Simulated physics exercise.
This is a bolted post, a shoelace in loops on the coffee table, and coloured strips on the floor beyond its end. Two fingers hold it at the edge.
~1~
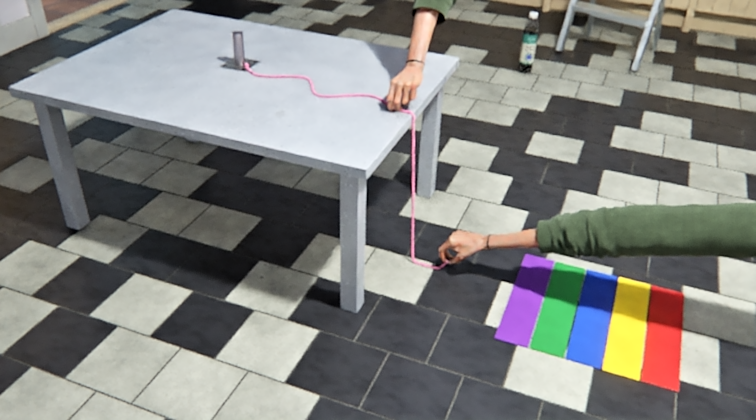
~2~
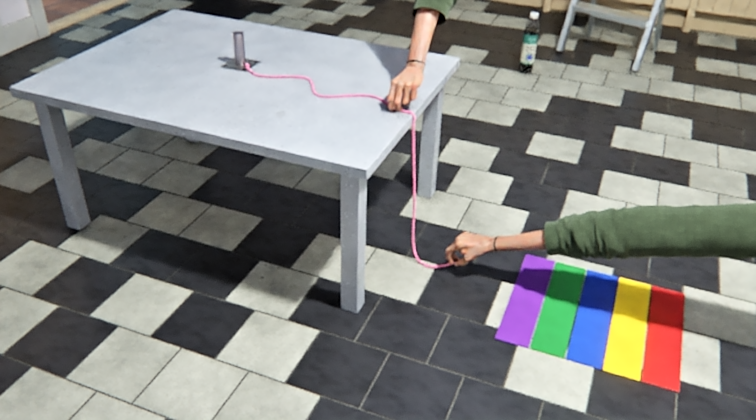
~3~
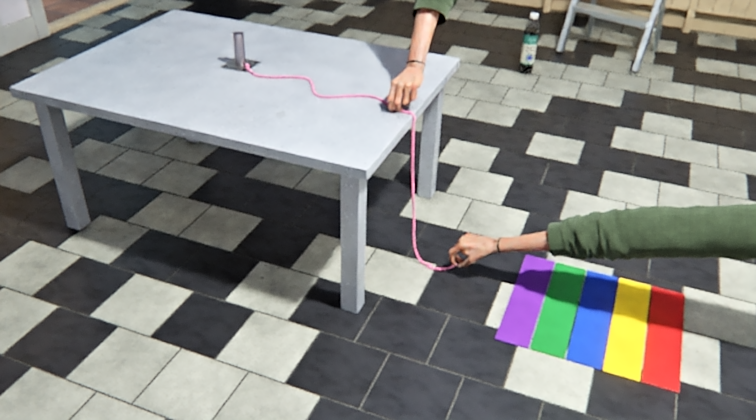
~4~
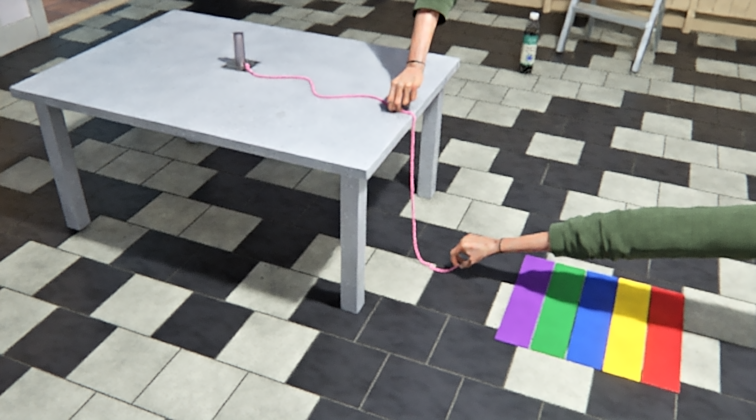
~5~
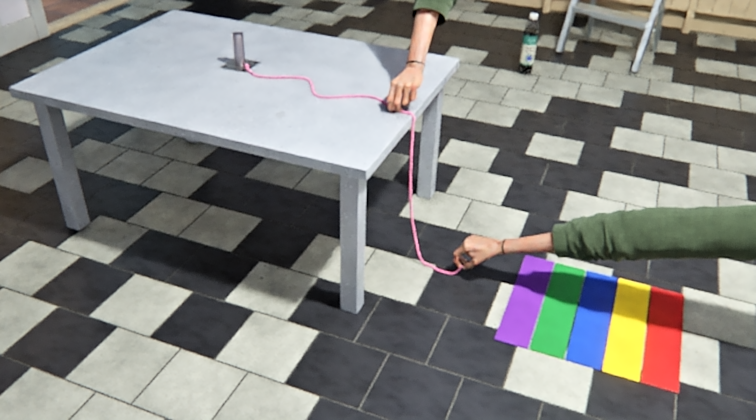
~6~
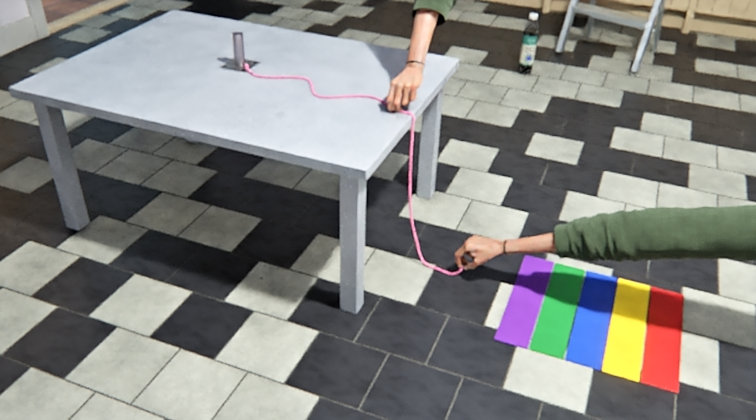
A pink cord winds across a pale grey table from a small upright cylinder and hangs over the right edge, seen from above on a black-and-white tiled floor. One hand pins it at the edge while a green-sleeved arm holds its lower end beside purple, green, blue, yellow and red strips. The lower hand draws the end slightly rightward, the rest staying almost still, the camera fixed.
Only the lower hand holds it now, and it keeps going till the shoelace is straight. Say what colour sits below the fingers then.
It is blue.
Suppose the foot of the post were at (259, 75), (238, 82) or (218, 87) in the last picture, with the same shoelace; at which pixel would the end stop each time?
The first try gives (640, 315), the second (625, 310) and the third (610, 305).
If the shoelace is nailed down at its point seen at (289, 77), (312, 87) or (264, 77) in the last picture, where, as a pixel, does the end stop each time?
Taking the tries in turn: (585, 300), (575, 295) and (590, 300).
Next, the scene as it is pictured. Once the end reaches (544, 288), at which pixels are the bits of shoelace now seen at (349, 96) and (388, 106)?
Roughly (374, 102) for one and roughly (414, 120) for the other.
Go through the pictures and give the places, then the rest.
End (447, 261); purple (517, 326); green (551, 335); blue (587, 346); yellow (624, 356); red (661, 367), in the first picture.
End (454, 263); shoelace through (261, 76) (313, 87) (367, 96) (414, 126) (415, 194) (414, 250), in the second picture.
End (457, 264), in the third picture.
End (459, 265); shoelace through (261, 77) (313, 87) (367, 96) (413, 126) (412, 194) (417, 251), in the fourth picture.
End (462, 266), in the fifth picture.
End (463, 266); shoelace through (261, 77) (312, 88) (366, 96) (413, 127) (410, 193) (419, 251), in the sixth picture.
Soon after, end near (544, 288); over purple.
After that, end near (577, 296); over green.
At the stop, end near (597, 302); over blue. It gets as far as the blue strip.
